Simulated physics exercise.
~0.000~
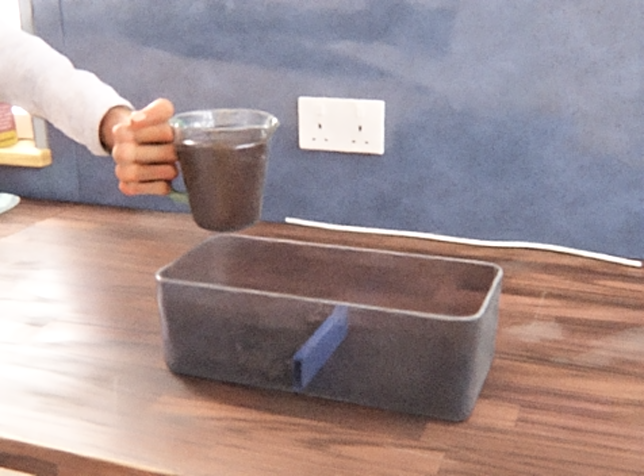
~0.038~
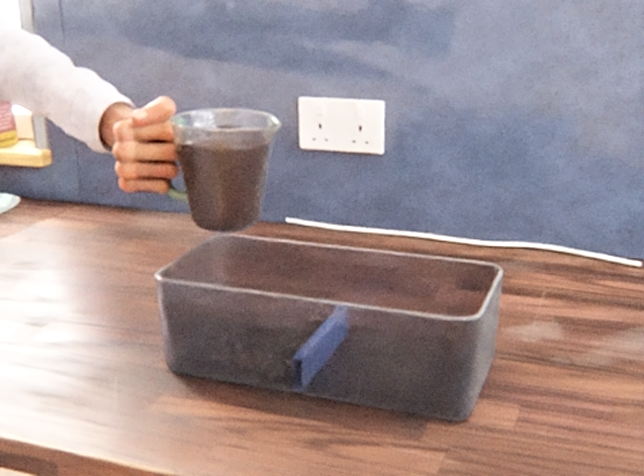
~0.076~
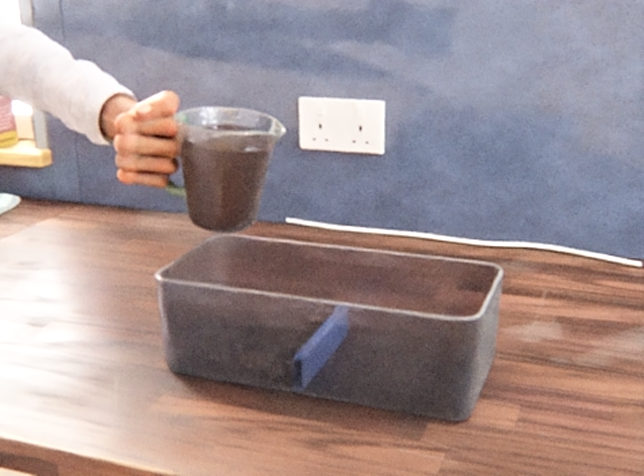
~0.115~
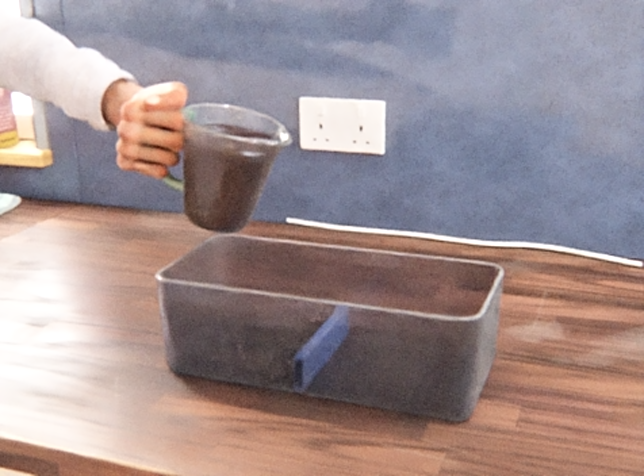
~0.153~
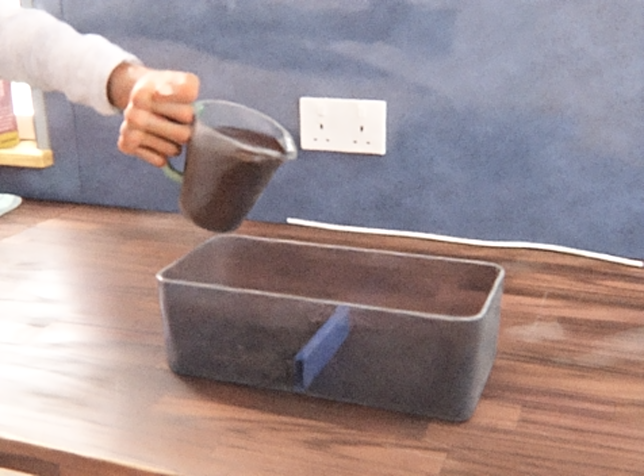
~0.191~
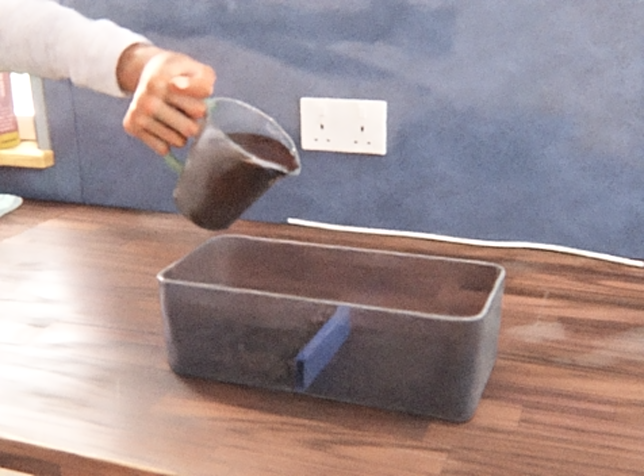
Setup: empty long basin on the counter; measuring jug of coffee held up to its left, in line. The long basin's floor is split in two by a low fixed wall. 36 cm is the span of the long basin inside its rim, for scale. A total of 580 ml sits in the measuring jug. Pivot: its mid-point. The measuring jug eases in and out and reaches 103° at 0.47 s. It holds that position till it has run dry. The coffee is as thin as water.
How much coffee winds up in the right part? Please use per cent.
About 67 per cent.
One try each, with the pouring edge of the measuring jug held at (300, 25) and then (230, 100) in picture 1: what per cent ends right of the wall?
Roughly 85 per cent the first time and 10 per cent the second.
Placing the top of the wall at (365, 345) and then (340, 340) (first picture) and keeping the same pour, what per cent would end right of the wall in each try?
Result: 15 per cent, then 35 per cent.
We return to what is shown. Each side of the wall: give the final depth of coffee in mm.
I'd say close to 8 mm on the left, close to 14 mm on the right.
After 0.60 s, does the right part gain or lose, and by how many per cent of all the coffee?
The amount climbs by around 12.
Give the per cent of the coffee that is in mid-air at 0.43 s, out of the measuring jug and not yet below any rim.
It comes to about 20 percent.
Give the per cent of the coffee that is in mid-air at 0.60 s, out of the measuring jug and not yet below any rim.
I'd say some 10 per cent is in the air.
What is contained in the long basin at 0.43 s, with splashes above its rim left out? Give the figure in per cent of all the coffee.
About 38 per cent.
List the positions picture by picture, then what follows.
Tilt 0°; pouring edge (277, 124); surface from (185, 132) to (269, 137); the long basin's rim runs from (186, 256) to (491, 293); the wall's top is at (322, 332), in the first frame.
Tilt 2°; pouring edge (279, 126); surface from (186, 131) to (269, 138), in the second frame.
Tilt 7°; pouring edge (283, 132); surface from (189, 128) to (272, 141), in the third frame.
Tilt 15°; pouring edge (289, 142); surface from (194, 128) to (277, 145), in the fourth frame.
Tilt 25°; pouring edge (295, 156); surface from (199, 132) to (286, 151), in the fifth frame.
Tilt 37°; pouring edge (298, 172); surface from (197, 149) to (296, 161), in the sixth frame.
By 0.43 s the tilt is 101° and 43 per cent is still to pour, 8 is left of the wall and 30 right of it.
By 0.60 s the tilt is 103° and 9 per cent is still to pour, 27 is left of the wall and 55 right of it.
By 0.77 s the tilt is 103° and 1 per cent is still to pour, 29 is left of the wall and 67 right of it.
By 0.97 s the tilt is 103° and 0 per cent is still to pour, 31 is left of the wall and 67 right of it.
At rest 31 per cent lies left of the wall, 67 right of it and 2 outside.
